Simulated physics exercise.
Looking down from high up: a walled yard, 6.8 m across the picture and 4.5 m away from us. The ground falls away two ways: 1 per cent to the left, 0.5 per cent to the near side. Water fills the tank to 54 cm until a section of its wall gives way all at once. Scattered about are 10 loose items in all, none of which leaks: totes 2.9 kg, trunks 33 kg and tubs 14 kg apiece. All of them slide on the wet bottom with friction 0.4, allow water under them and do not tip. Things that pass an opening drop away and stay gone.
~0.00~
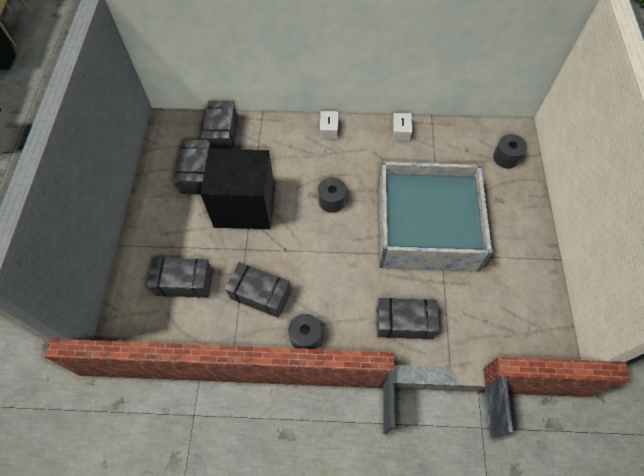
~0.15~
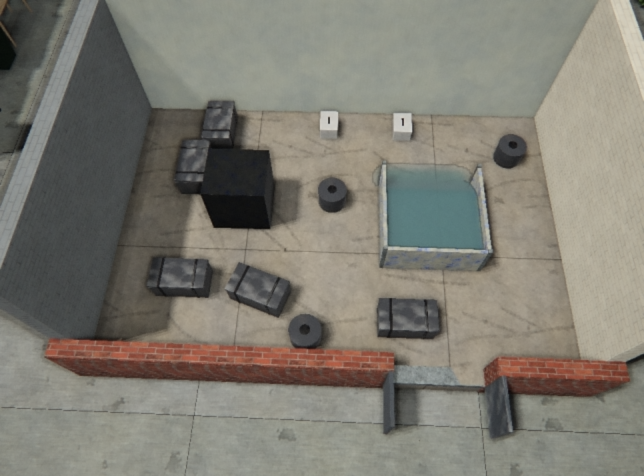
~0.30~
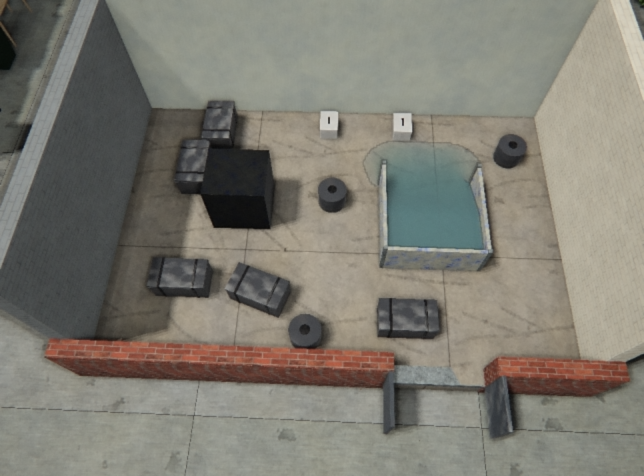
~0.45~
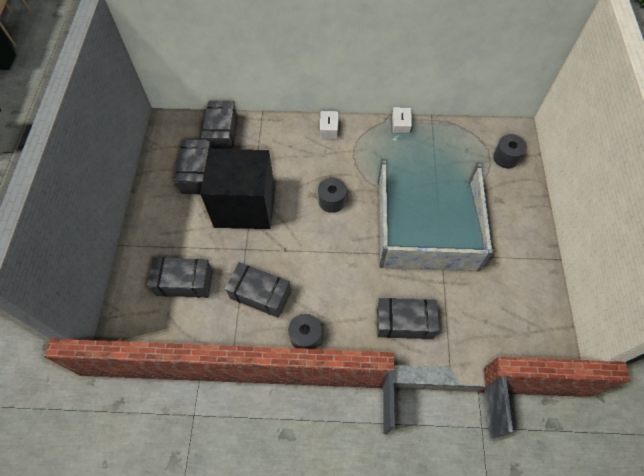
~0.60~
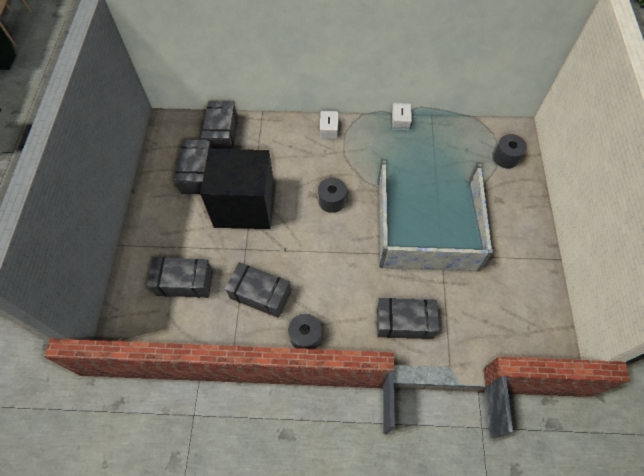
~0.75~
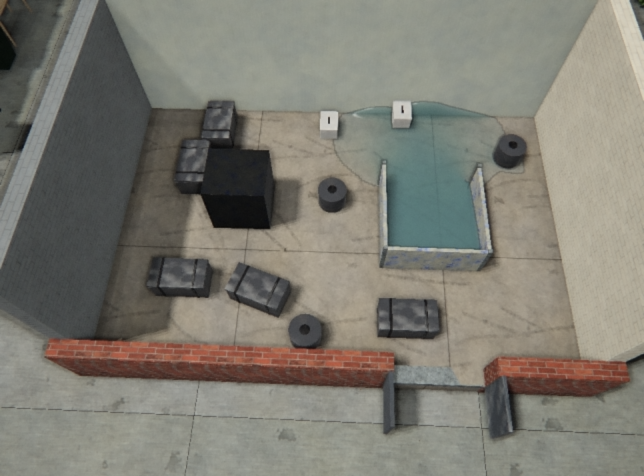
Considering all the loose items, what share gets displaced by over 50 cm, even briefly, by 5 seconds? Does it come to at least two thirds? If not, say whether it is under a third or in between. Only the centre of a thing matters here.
A middling share of them moves that far, a third or more but fewer than two thirds.
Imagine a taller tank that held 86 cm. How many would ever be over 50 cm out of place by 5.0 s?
5.
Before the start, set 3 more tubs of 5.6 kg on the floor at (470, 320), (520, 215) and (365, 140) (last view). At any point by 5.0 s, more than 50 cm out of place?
First falls shy, second exceeds it, third exceeds it.
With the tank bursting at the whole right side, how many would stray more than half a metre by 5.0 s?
3.
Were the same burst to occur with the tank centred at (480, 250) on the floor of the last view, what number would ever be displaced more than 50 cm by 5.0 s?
So the tally would be 5.
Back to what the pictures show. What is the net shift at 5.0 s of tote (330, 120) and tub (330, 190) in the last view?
First: 300 cm. Second: 0 cm.
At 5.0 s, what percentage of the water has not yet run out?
Remaining: Approx. 98 per cent.
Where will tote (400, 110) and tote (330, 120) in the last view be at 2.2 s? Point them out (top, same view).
About (301, 117) for the first and (235, 152) for the second.
After 1.1 s 0 of 10 are over 50 cm from their spots; 1 afloat.
After 2.2 s 2 of 10 are over 50 cm from their spots; 2 afloat.
After 3.5 s 5 of 10 are over 50 cm from their spots; 3 afloat.
After 5.0 s 5 of 10 are over 50 cm from their spots, and 5 have been at some point; 3 afloat.
